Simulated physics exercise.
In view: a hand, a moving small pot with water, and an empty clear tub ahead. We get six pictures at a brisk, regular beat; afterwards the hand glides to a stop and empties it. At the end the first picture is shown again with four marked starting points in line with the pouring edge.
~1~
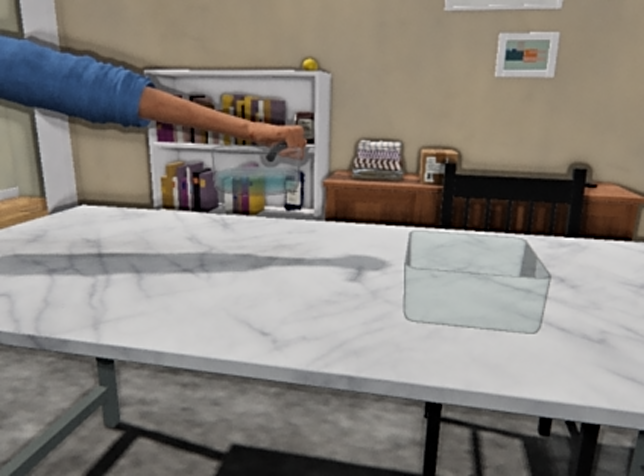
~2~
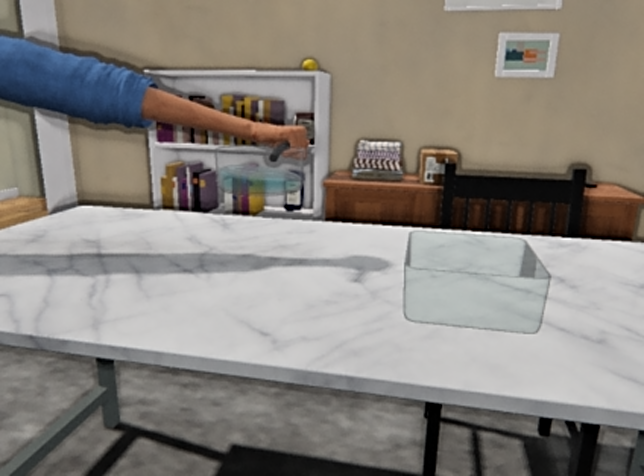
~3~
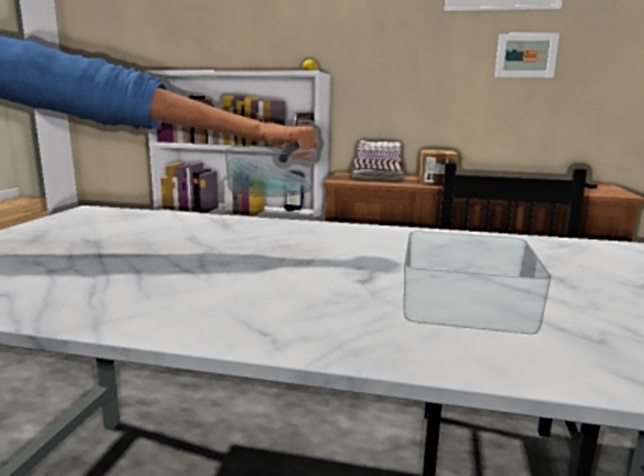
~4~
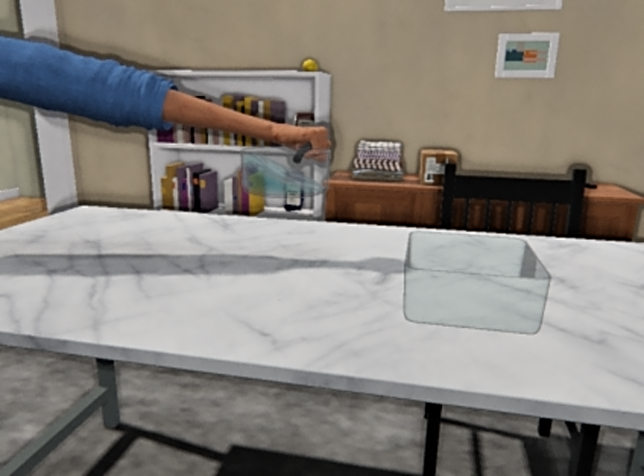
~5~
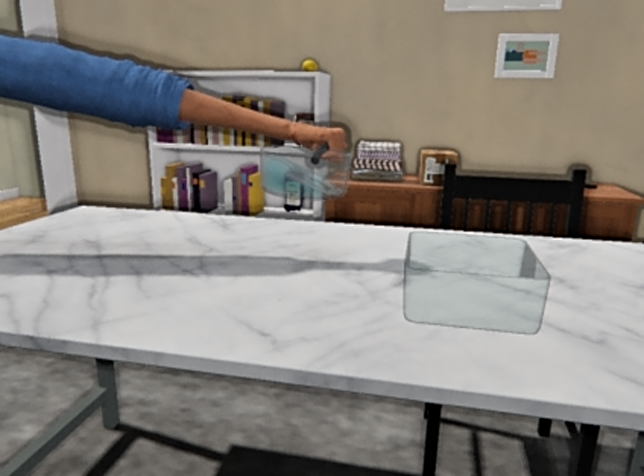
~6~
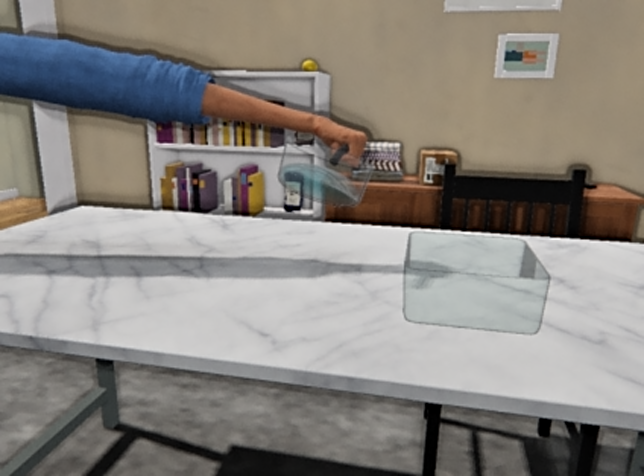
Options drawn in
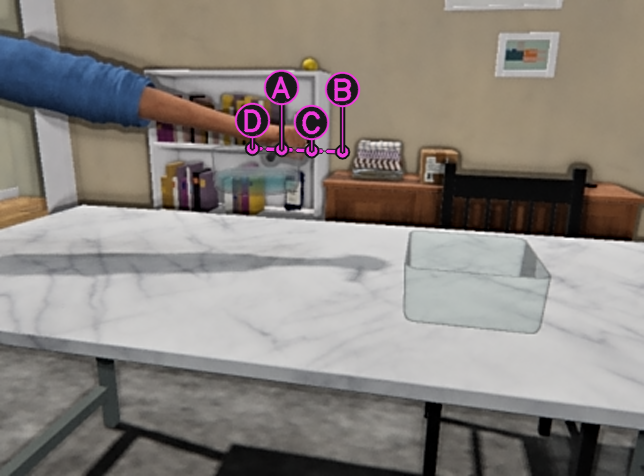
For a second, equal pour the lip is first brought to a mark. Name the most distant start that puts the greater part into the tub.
The answer is spot A.
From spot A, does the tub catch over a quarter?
Yes, clearly.
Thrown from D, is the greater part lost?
Yes, that goes wrong.
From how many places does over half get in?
Three of them.
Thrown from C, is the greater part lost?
No.
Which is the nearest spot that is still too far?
That would be D.
On the marked copy, A at (281, 149); B at (342, 151); C at (311, 150); D at (252, 148).
With A, about 66 % lands in the tub, 31 % falls short and 3 % goes beside or beyond.
With B, about 72 % lands in the tub, 9 % falls short and 19 % goes beside or beyond.
With C, about 81 % lands in the tub, 12 % falls short and 7 % goes beside or beyond.
With D, about 34 % lands in the tub, 62 % falls short and 4 % goes beside or beyond.
